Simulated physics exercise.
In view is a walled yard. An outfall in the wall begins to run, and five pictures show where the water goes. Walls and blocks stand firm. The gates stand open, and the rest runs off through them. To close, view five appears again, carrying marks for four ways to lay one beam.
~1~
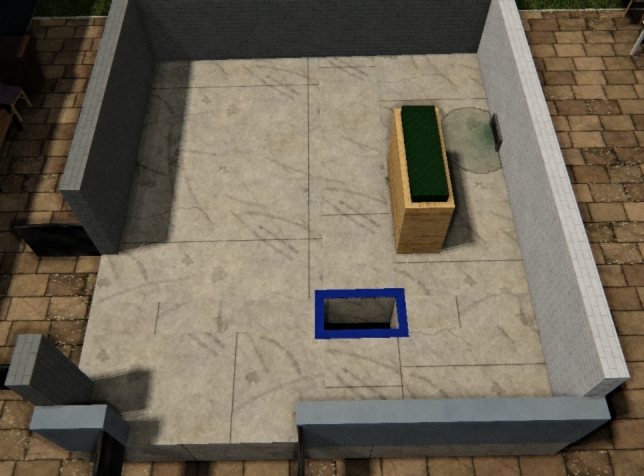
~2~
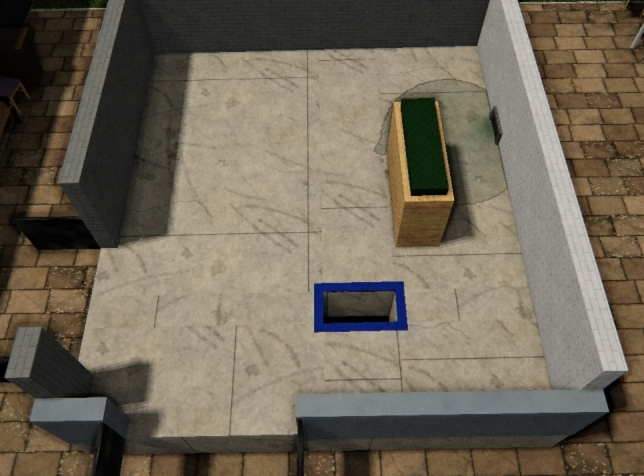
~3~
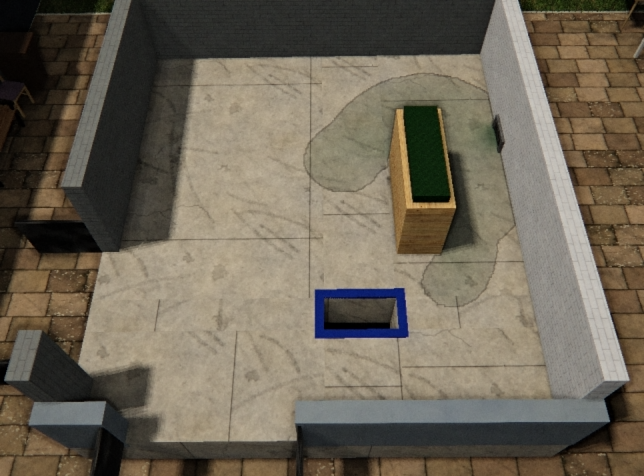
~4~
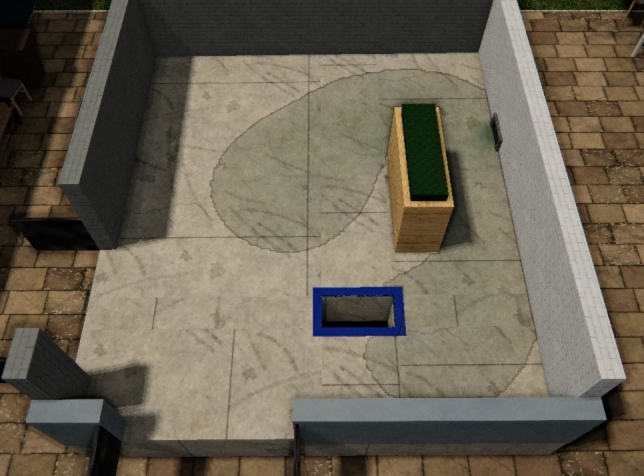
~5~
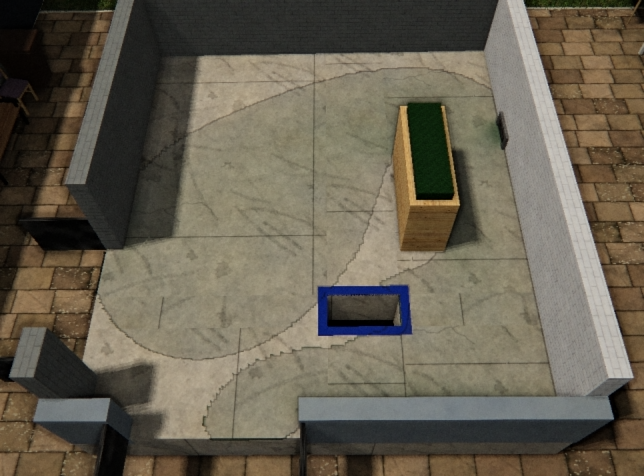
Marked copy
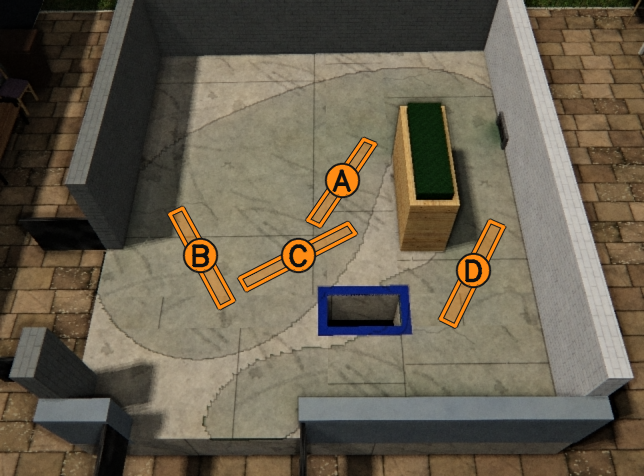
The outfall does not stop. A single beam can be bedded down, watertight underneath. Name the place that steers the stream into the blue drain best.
Choose D.
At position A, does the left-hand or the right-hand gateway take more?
The right gate.
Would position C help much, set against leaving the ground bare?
No.
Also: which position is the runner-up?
That is position A.
In orange, A from (313, 223) to (369, 141); B from (176, 211) to (226, 304); C from (243, 283) to (351, 228); D from (447, 322) to (496, 224).
For position A, about 13 % of the stream goes into the blue drain, about 87 % out by the gates.
For position B, about 8 % of the stream goes into the blue drain, about 92 % out by the gates.
For position C, about 6 % of the stream goes into the blue drain, about 94 % out by the gates.
For position D, about 27 % of the stream goes into the blue drain, about 73 % out by the gates.
